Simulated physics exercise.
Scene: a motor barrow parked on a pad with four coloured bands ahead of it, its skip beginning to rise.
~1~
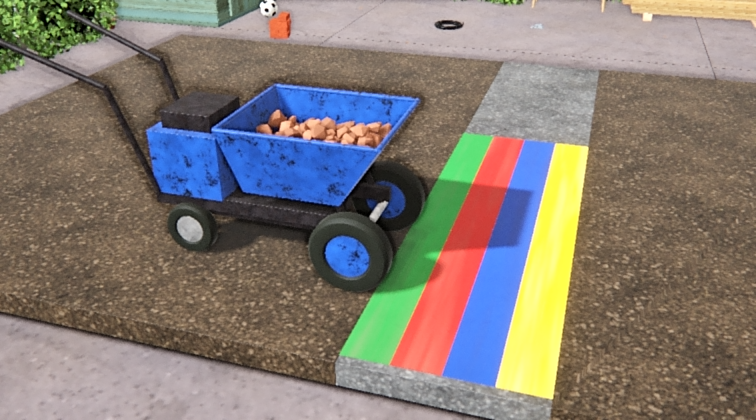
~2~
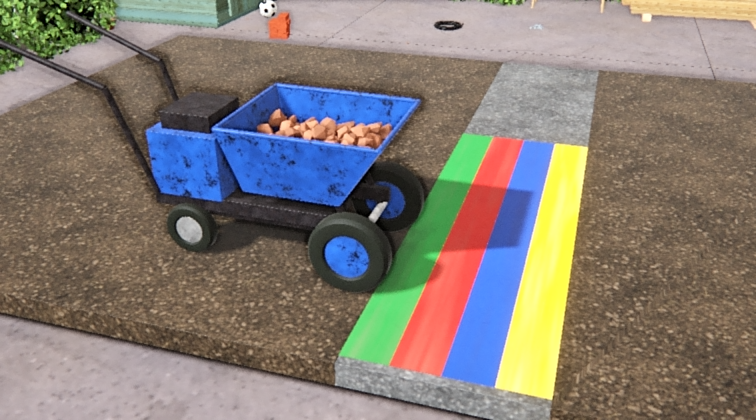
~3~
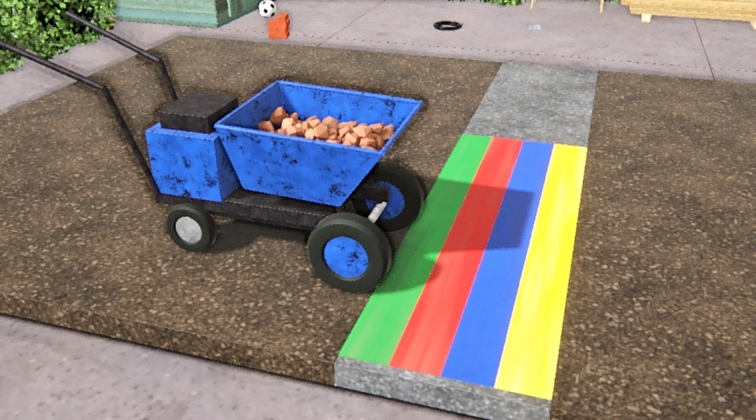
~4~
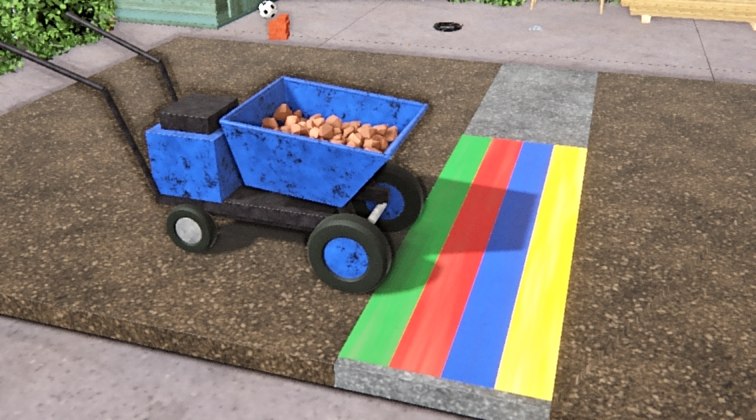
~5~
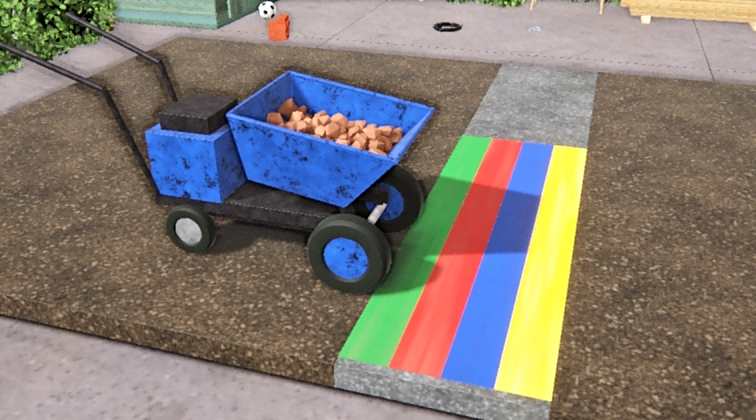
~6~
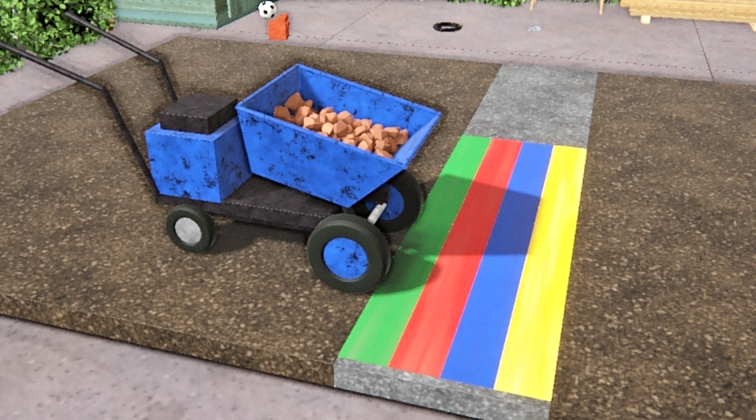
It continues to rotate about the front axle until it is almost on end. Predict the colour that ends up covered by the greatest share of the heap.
I would say blue.
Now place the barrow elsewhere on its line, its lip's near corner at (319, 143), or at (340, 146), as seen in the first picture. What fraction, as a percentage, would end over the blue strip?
Well, you'd get roughly 30 per cent from the first place and roughly 40 per cent from the second.
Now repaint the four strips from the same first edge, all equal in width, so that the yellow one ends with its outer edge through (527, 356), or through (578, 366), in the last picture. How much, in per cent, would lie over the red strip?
0 and 20 in a hundred.
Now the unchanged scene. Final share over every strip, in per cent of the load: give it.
So the green strip ends with 0 %, the red strip with 10 %, the blue strip with 45 % and the yellow strip with 30 %.
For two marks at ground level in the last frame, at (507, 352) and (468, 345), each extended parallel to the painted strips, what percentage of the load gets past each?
Close to 40 per cent, then close to 70 per cent.
Soon after the last picture, skip tipped steeply; all in the skip.
A little later, skip tipped steeply; nearly all in the skip; a stray few over the blue strip; a stray few over the yellow strip.
Later still, skip tipped right over; about a quarter in the skip; about a third over the blue strip; about a quarter over the yellow strip; a small part off the paint.
By the end, skip tipped right over; a stray few in the skip; none over the green strip; a small part over the red strip; about half over the blue strip; about a third over the yellow strip; a small part off the paint.
